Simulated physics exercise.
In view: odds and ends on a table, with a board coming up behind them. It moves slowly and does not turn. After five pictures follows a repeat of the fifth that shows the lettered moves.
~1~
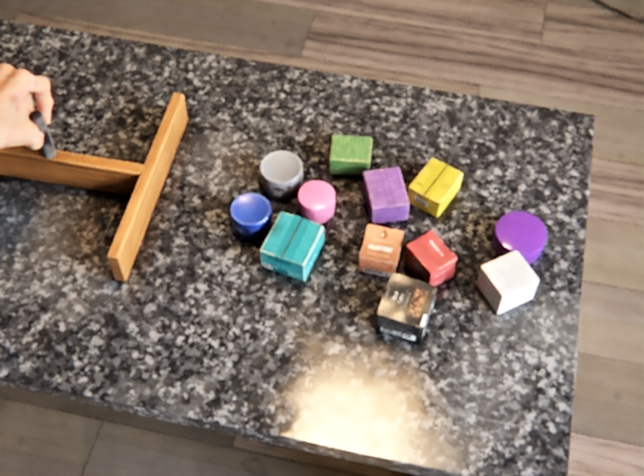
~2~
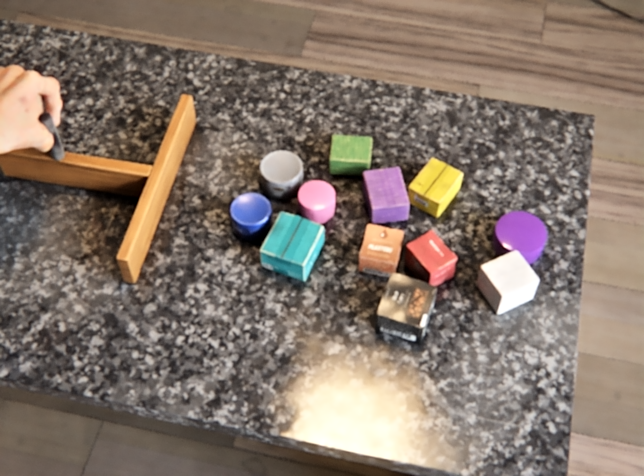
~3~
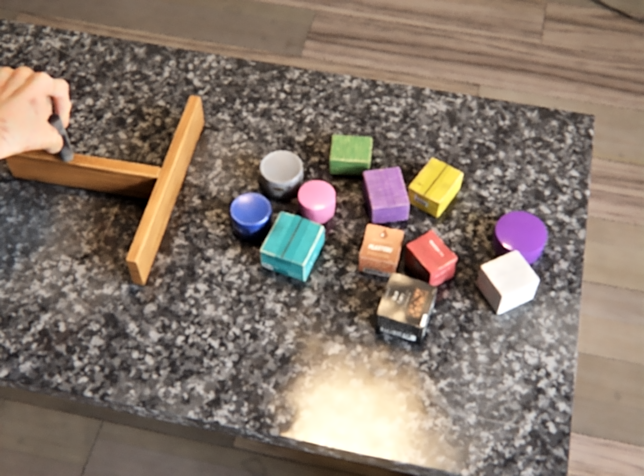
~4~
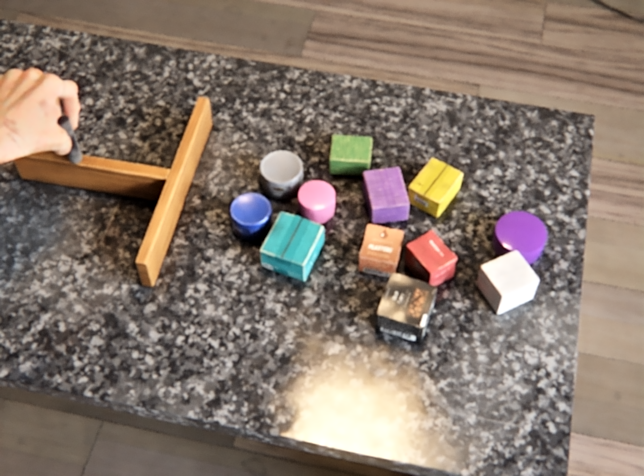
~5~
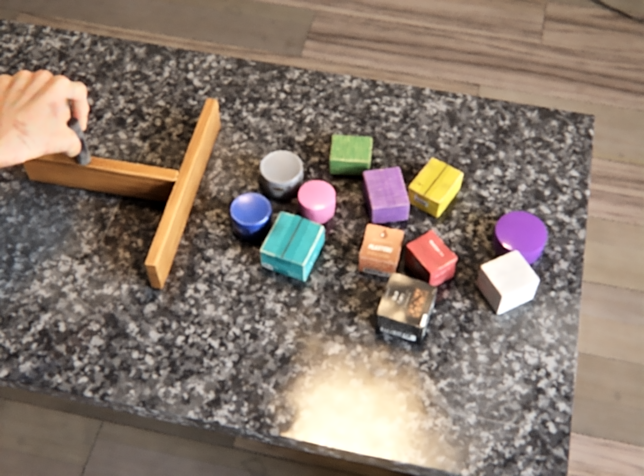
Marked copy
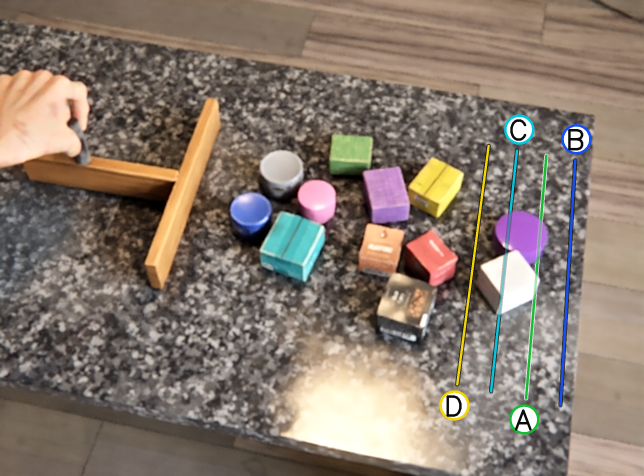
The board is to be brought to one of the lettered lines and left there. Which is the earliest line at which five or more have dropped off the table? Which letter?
It can halt at A.
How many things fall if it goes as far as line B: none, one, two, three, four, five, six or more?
Six or more.
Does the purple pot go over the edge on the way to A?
Yes.
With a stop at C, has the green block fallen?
No.
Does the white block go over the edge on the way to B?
Yes.
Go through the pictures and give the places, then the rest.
The first picture shows orange box (381, 252); black box (406, 308); blue jar (252, 217).
The second picture shows board (156, 172); grey tub (282, 175).
The third picture shows board (166, 173); white block (507, 282).
The fourth picture shows board (174, 175); purple pot (519, 239).
The fifth picture shows board (183, 176); green block (351, 156); red packet (430, 261); pink pot (316, 203).
On the marked copy, A at (537, 266); B at (569, 272); C at (505, 260); D at (474, 255).
Taking A. A third of the way, board (308, 199); green block (355, 153); yellow box (441, 186).
Two thirds of the way, board (436, 222); purple pot (556, 226); white block (530, 300).
When it is over, board (539, 241); white block over the edge; red packet over the edge; five fallen.
As for the rest, B drops eleven, but is farther than needed; C drops only three; D drops only one.
